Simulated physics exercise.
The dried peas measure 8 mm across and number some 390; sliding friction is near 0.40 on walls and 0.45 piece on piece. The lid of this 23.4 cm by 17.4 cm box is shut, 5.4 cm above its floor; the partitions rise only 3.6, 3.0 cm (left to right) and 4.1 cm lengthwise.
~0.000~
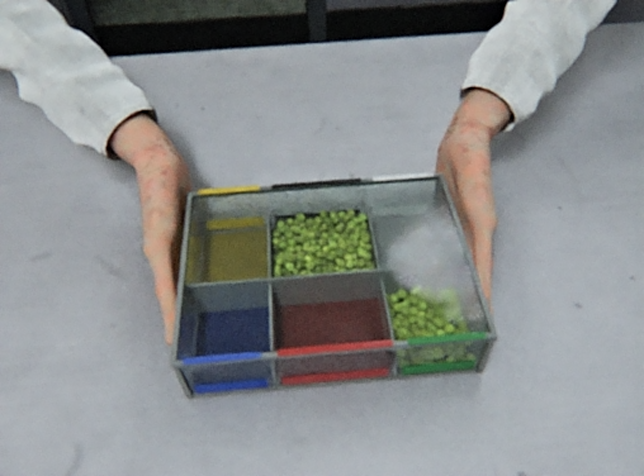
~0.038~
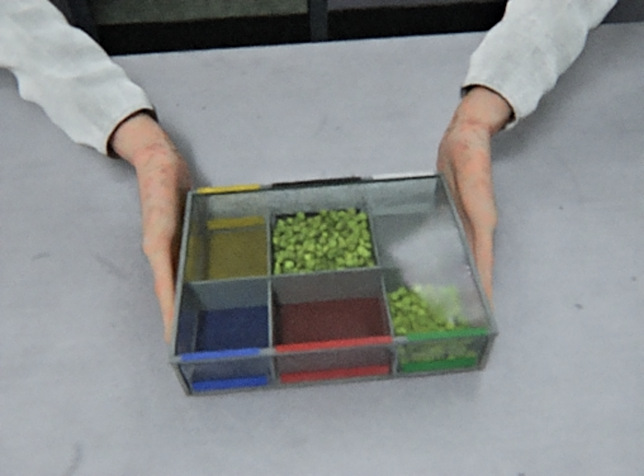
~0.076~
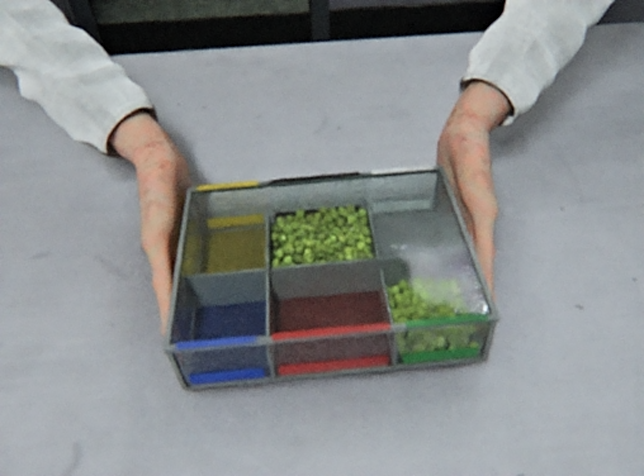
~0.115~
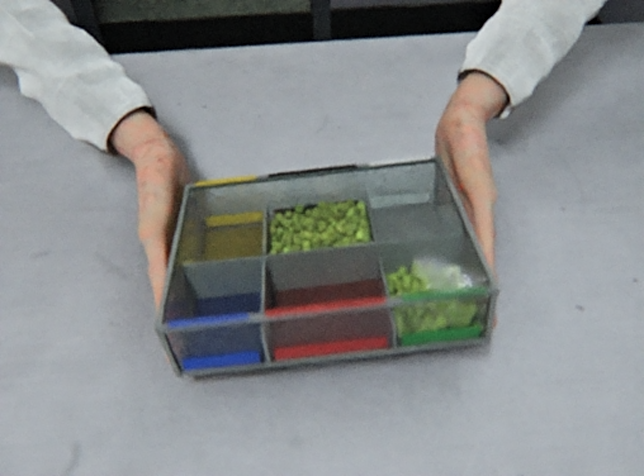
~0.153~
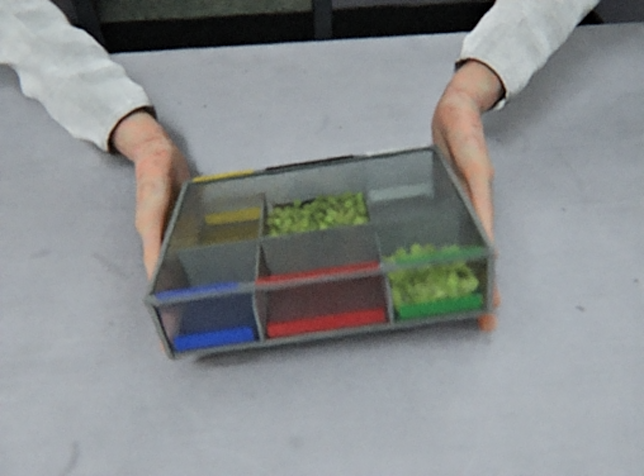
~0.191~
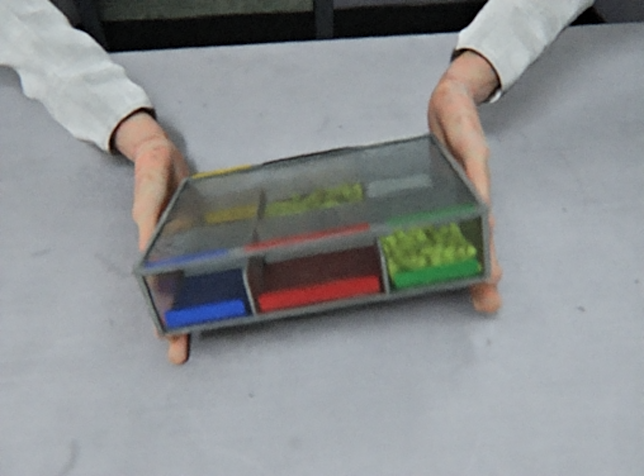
At the start, two hands in white sleeves hold a shallow, clear-lidded box almost level over a grey table, with green peas in its back middle and front right compartments. The hands then raise the near side, slowly at first, tilting the box backward and slightly left while the peas stay in those two compartments.
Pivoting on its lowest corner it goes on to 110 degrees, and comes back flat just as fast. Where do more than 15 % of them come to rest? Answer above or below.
Red compartment: Below; blue compartment: Below; green compartment: Below; yellow compartment: Below; white compartment: Below; black compartment: Above.
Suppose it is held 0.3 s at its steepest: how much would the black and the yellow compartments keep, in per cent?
Black 70; yellow 10.
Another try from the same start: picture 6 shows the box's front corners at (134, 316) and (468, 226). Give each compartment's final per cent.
Red 5, blue 0, green 0, yellow 20, white 0, black 70.
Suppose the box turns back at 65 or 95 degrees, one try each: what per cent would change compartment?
Some 10 and 25 per cent.
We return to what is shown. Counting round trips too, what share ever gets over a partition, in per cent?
Roughly 25 per cent.
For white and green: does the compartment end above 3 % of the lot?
White yes, green yes.
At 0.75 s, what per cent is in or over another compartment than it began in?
About 15 per cent.
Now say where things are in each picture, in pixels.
The first picture shows box tilt 0 degrees, front corners at (176, 362) and (491, 334); green 25 %, black 75 %.
The second picture shows box tilt 1 degrees, front corners at (175, 358) and (492, 330).
The third picture shows box tilt 4 degrees, front corners at (170, 347) and (493, 317), lowest corner left back.
The fourth picture shows box tilt 10 degrees, front corners at (161, 327) and (492, 289), lowest corner left back.
The fifth picture shows box tilt 17 degrees, front corners at (151, 299) and (489, 251), lowest corner left back.
The sixth picture shows box tilt 24 degrees, front corners at (140, 270) and (482, 209), lowest corner left back; green 25 %, black 75 %. Its pace works out near 185 degrees a second.
After 0.75 s, tilt 109 degrees; red 5 %, green 15 %, yellow 5 %, white 5 %, black 70 %.
Then, at 1.13 s, tilt 46 degrees; green 10 %, yellow 10 %, white 5 %, black 75 %.
Then, at 1.59 s, tilt 0 degrees; green 10 %, yellow 10 %, white 5 %, black 75 %.
At rest (2.1 s), red 0 %, blue 0 %, green 10 %, yellow 10 %, white 5 %, black 75 %.
